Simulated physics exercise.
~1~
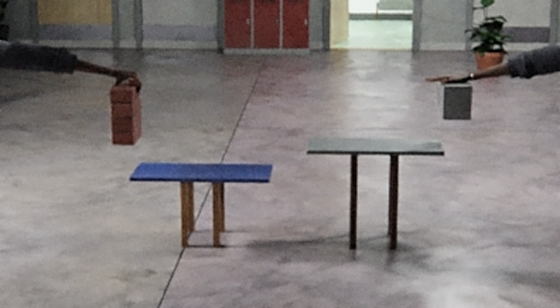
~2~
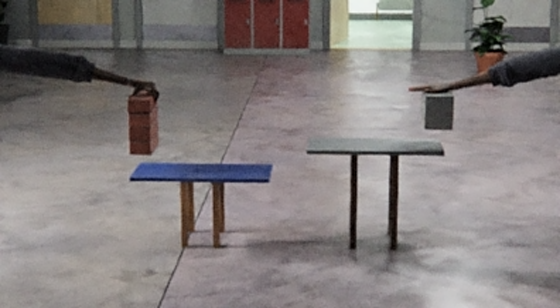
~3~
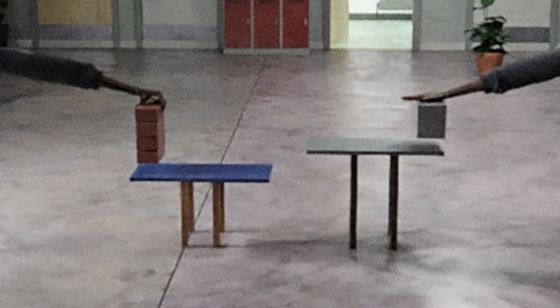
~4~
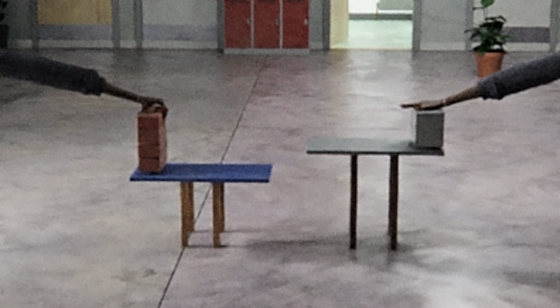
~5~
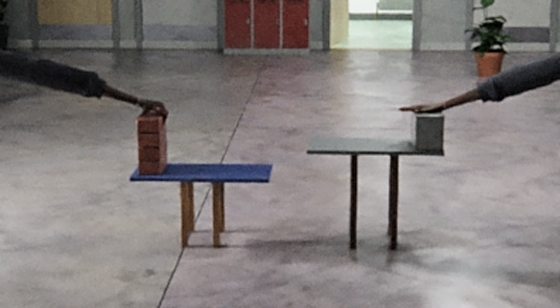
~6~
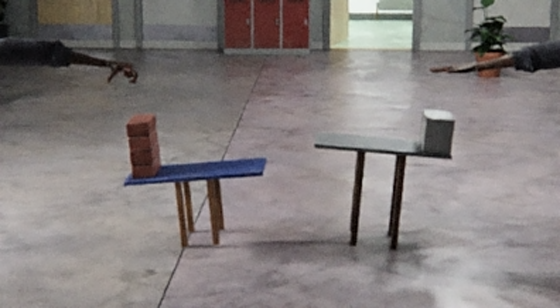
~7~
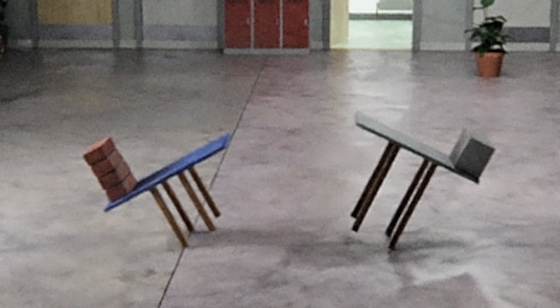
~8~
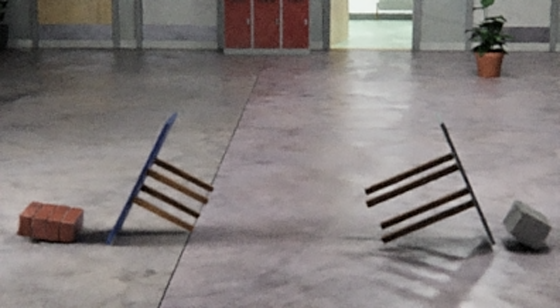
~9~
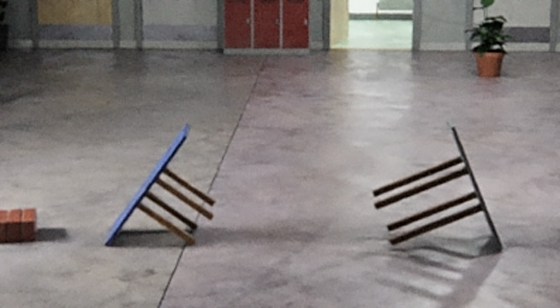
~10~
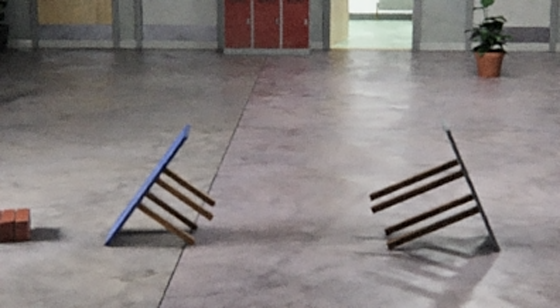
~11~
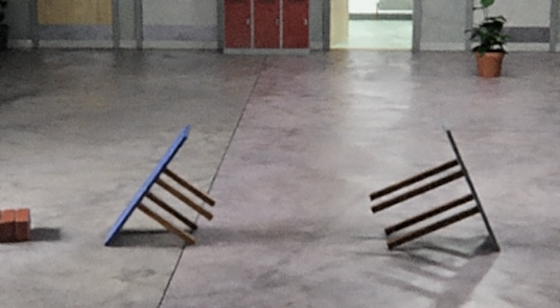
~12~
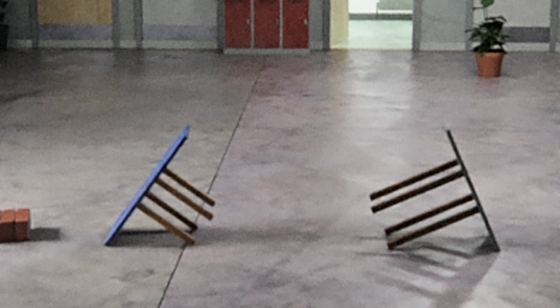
We see two hands lower a stack of red bricks onto the left end of a blue trestle and a grey block onto the right end of a grey small table, then let go; both tip outward, spilling their loads, and come to rest on their sides.
